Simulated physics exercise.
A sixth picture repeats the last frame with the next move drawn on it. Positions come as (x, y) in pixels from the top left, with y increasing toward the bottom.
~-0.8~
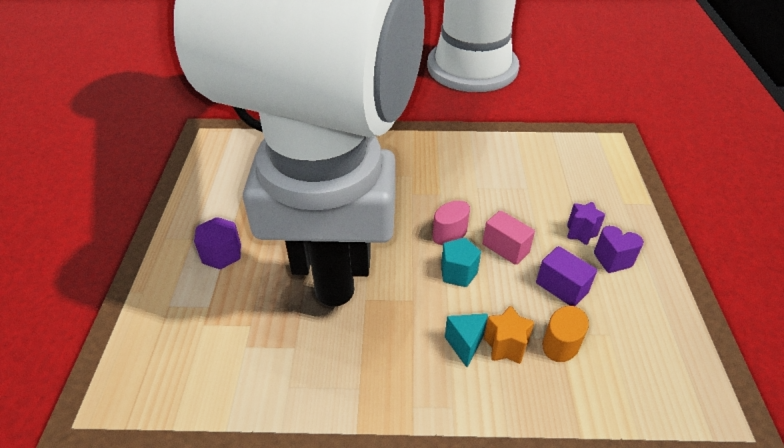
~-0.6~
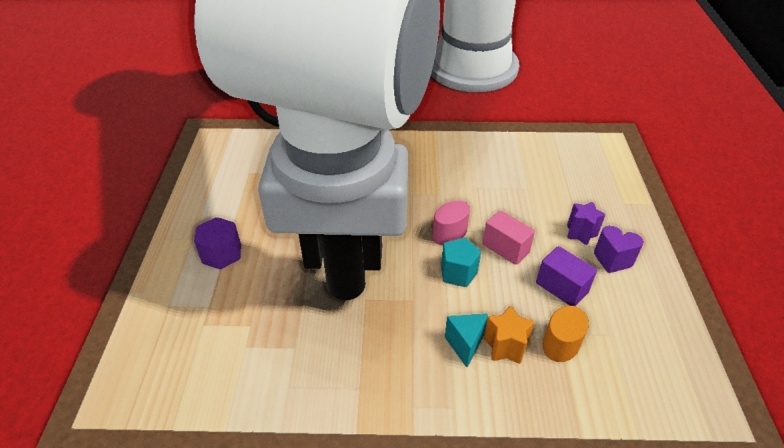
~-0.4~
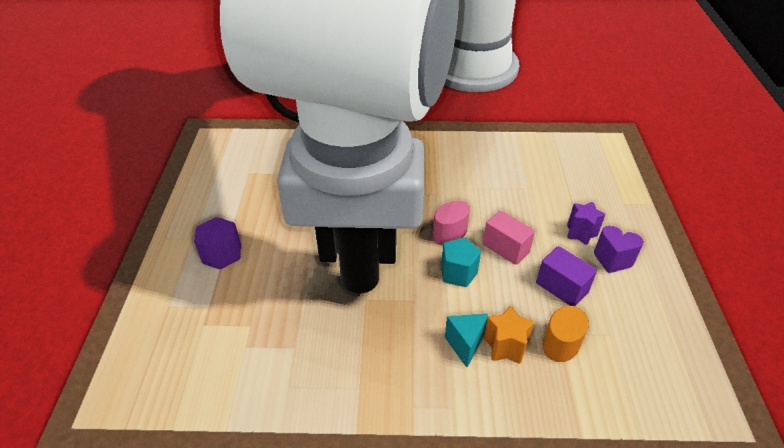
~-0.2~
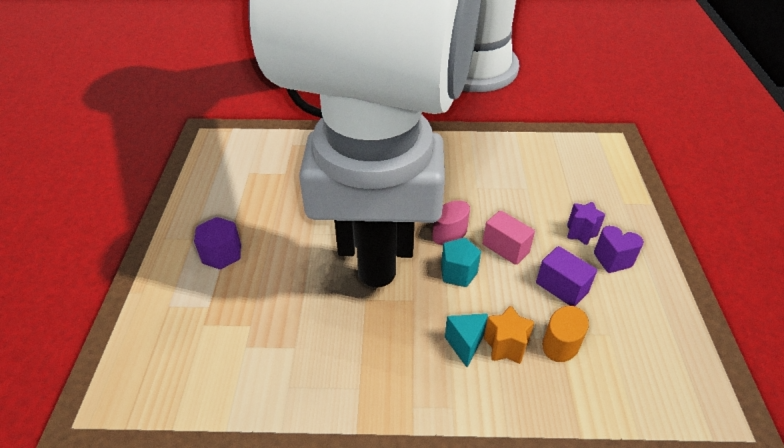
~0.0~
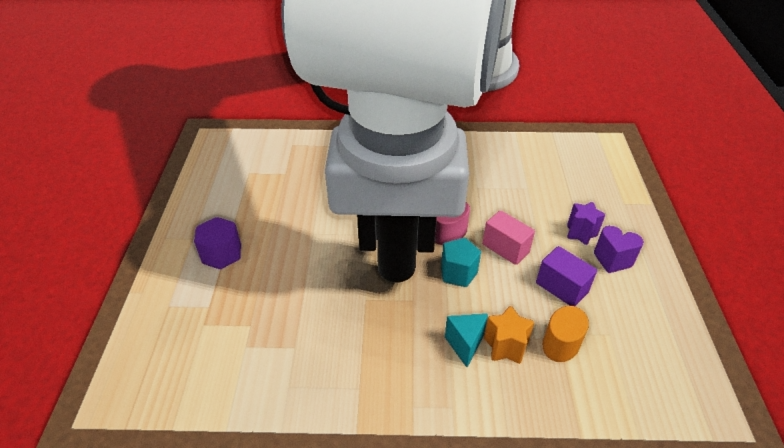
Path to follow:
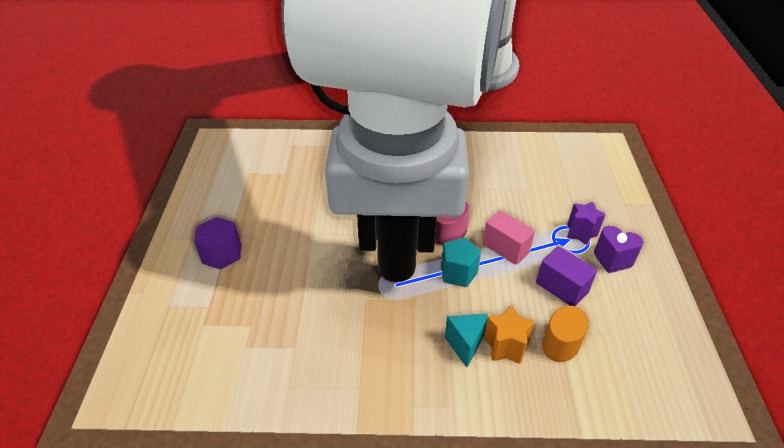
The video shows a robot arm with a dark rod moving steadily rightward and slightly up over a wooden board, nearing a group of pink, turquoise, orange and purple blocks, while every block stays still.
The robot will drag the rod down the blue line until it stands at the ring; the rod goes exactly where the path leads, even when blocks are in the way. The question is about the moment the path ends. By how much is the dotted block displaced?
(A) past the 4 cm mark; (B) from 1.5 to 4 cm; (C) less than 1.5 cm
The correct letter is C.
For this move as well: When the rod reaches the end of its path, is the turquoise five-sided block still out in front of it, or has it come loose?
It stays on the rod's front.
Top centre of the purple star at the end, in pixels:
The purple star ends near (632, 200).
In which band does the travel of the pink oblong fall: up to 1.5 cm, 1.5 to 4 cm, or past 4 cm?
It goes beyond 4 cm.
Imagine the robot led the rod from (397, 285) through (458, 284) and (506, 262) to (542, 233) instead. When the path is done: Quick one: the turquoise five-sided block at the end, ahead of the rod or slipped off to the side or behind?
I predict the rod still has it in front.
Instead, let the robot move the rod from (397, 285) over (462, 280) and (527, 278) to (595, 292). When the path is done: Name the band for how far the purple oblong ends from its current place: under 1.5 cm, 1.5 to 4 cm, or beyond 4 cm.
The shift is above 4 cm.
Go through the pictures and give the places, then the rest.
Lower end of the rod (335, 293), tops of blocks, turquoise five-sided block (461, 251), pink oblong (511, 226), purple star (588, 211), purple heart block (622, 238), in the first picture.
Rod (347, 287), blocks as before, in the second picture.
Rod (360, 280), blocks as before, in the third picture.
Rod (377, 274), blocks as before, in the fourth picture.
Rod (397, 270), turquoise five-sided block (461, 251), pink oblong (511, 226), purple star (588, 211), purple heart block (622, 238), in the fifth picture.
The drawn path runs from (397, 285) directly to (571, 239); the dot is on the purple heart block.
What follows on the original path. One third of the way, rod (460, 254); turquoise five-sided block (495, 242).
Two thirds of the way, rod (520, 239); turquoise five-sided block (552, 224), turned 30° anticlockwise; pink oblong (550, 203), turned 25° anticlockwise.
At the end, rod (576, 224); turquoise five-sided block (610, 213); pink oblong (556, 196), turned 50° anticlockwise; purple star (632, 200), turned 35° anticlockwise; purple heart block (633, 240), turned 35° clockwise.
